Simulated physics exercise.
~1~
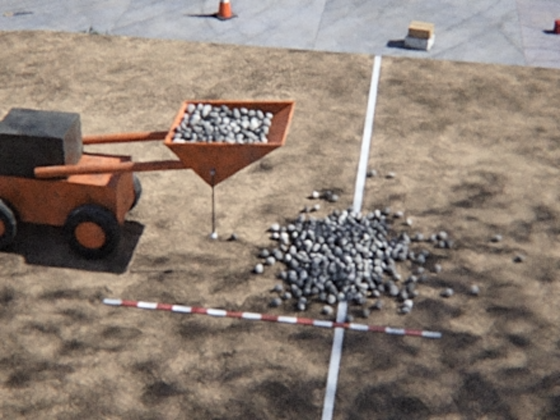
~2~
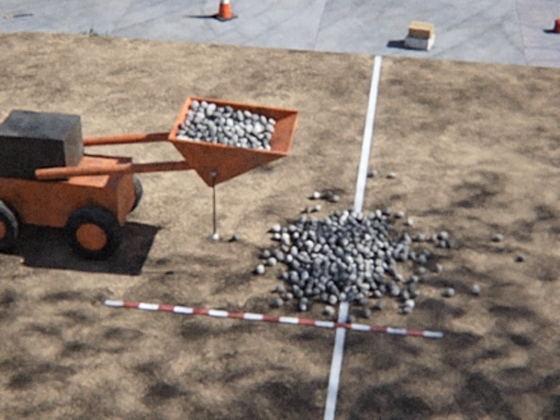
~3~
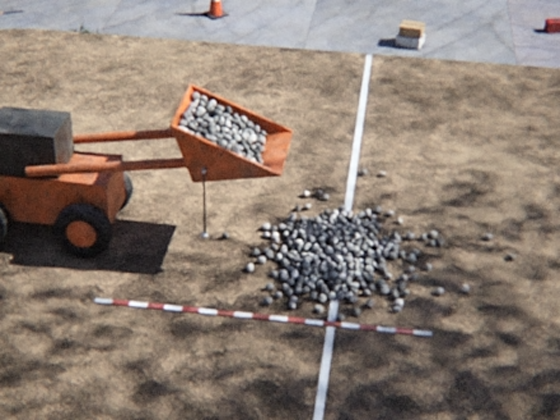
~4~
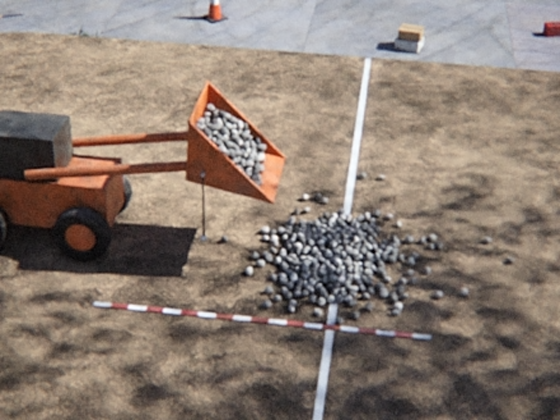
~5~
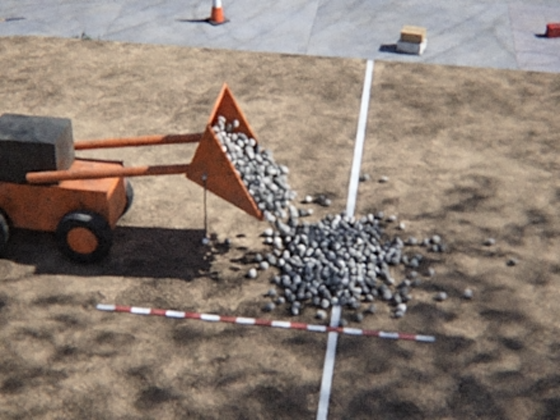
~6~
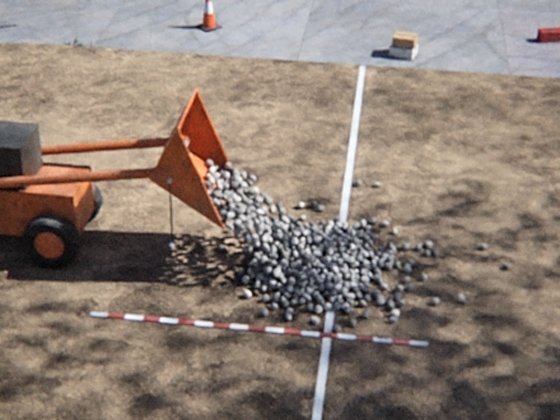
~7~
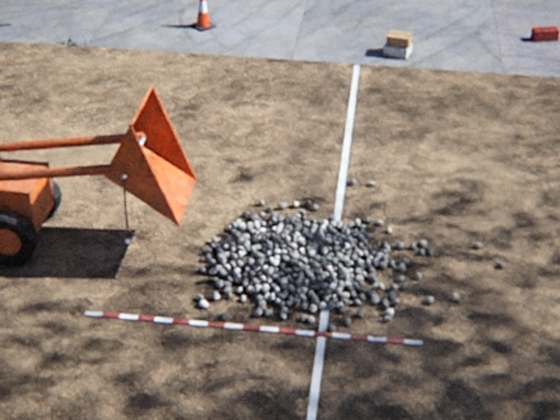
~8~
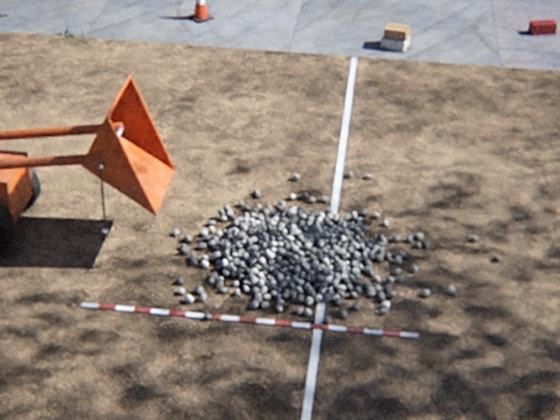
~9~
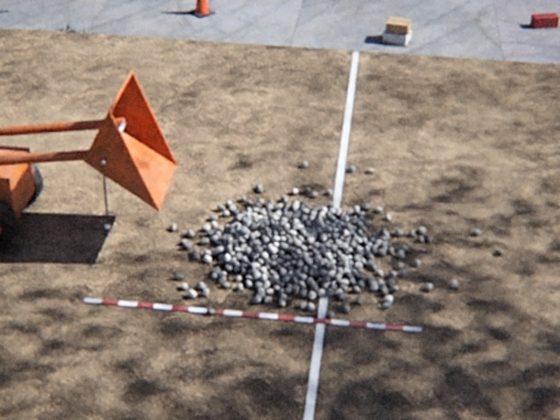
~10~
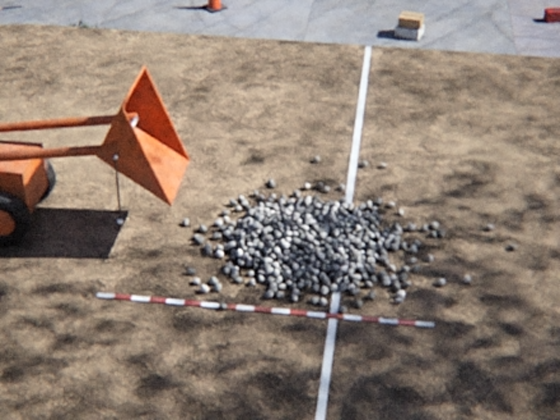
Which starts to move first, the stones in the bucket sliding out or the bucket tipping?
The bucket starts to tip first. The stones slide out only once it is steeply tilted.
